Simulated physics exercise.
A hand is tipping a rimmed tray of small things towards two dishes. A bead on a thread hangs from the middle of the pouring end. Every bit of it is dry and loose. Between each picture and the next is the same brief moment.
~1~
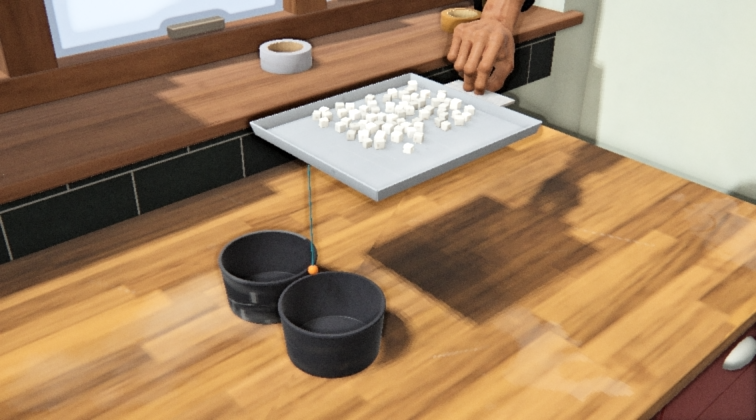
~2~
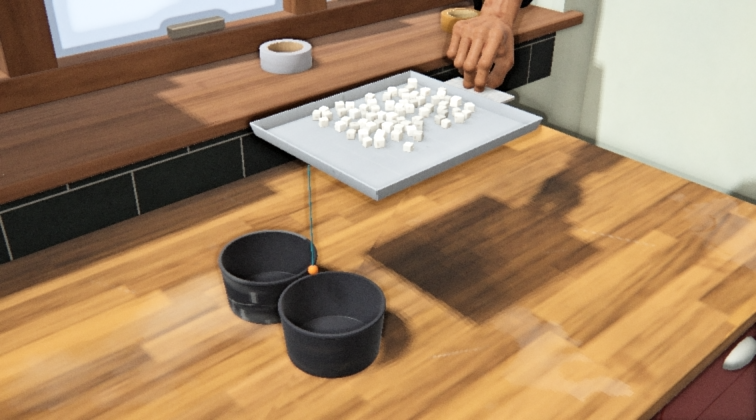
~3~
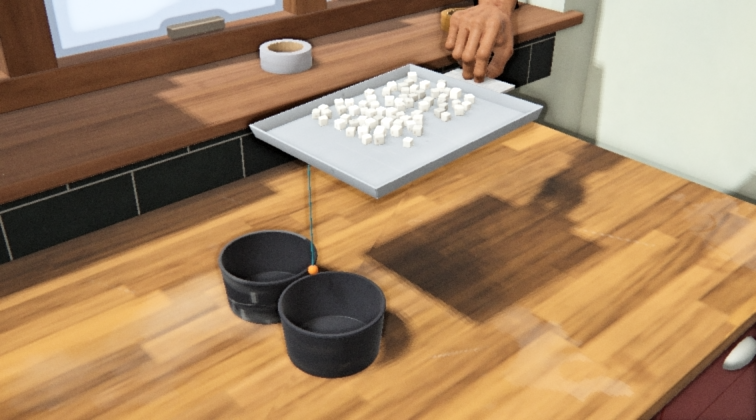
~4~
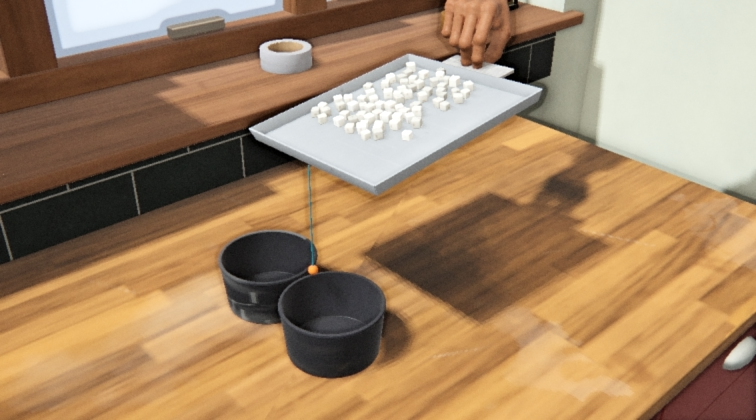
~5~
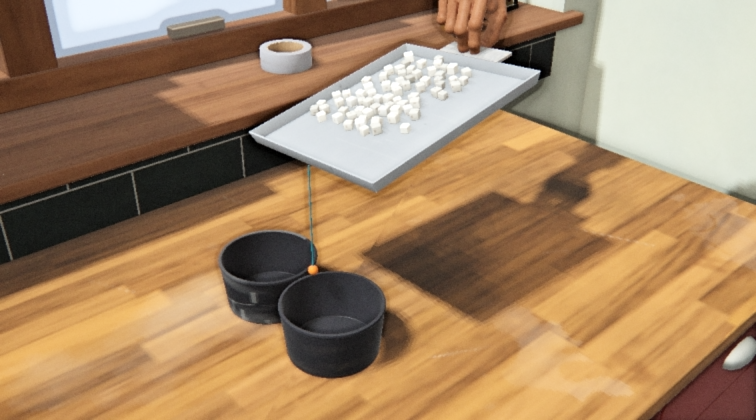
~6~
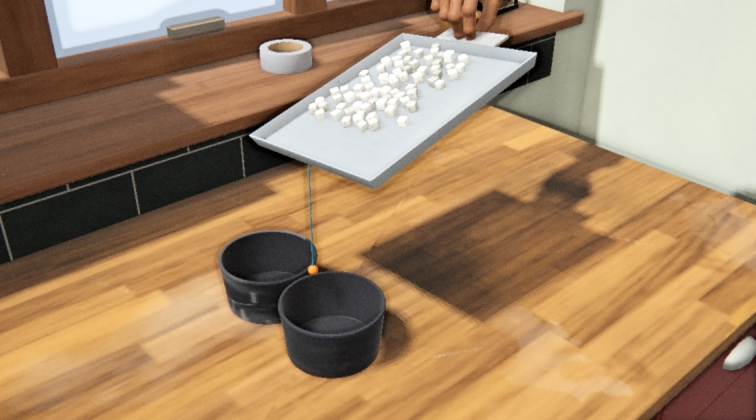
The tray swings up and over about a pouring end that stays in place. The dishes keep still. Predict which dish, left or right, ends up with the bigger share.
Dish on the left.
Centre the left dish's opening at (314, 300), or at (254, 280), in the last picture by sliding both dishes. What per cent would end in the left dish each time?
Close to 0 in a hundred first, close to 50 in a hundred second.
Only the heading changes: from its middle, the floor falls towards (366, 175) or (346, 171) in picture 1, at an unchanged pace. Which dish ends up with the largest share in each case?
Well, the dish on the right side comes out on top first, and then the dish on the right side does.
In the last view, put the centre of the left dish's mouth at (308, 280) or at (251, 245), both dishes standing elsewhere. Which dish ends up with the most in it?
At the first spot the left-side one comes out ahead, at the second spot the left-side one.
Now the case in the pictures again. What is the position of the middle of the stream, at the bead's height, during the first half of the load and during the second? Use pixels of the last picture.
Around (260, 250), followed by around (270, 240).
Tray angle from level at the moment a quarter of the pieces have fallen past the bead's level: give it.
Roughly 105°.
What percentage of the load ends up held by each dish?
Left dish 90 per cent; right dish 0 per cent.
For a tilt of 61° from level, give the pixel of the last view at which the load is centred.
In the last view the centre sits at roughly (289, 125).
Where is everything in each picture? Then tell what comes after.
Corners of the pouring end near (255, 123) and (377, 188), level; middle of the load near (392, 119), sugar cubes; left dish near (230, 291); right dish near (291, 342); bead on its thread near (313, 270), in the first frame.
Corners of the pouring end near (255, 123) and (377, 187), level; middle of the load near (392, 118), in the second frame.
Corners of the pouring end near (255, 125) and (376, 185), tipped barely, lowest at the left corner; middle of the load near (392, 113), in the third frame.
Corners of the pouring end near (254, 128) and (375, 183), tipped a little, lowest at the left corner; middle of the load near (391, 106), in the fourth frame.
Corners of the pouring end near (254, 131) and (373, 180), tipped a little, lowest at the left corner; middle of the load near (389, 99), in the fifth frame.
Corners of the pouring end near (254, 134) and (371, 177), tipped clearly, lowest at the left corner; middle of the load near (386, 92); left dish near (230, 291); right dish near (291, 342), in the sixth frame.
Shortly afterwards, tray tipped steeply; all but a few on the tray; a little in the air.
Next, tray tipped right over; the bulk on the tray; a little in the left dish; only a few outside both; a little in the air.
Some moments later, tray tipped past a quarter turn; all but a few in the left dish; a little outside both.
In the end, tray tipped past a quarter turn; none at all in the right dish; all but a few in the left dish; a little outside both.
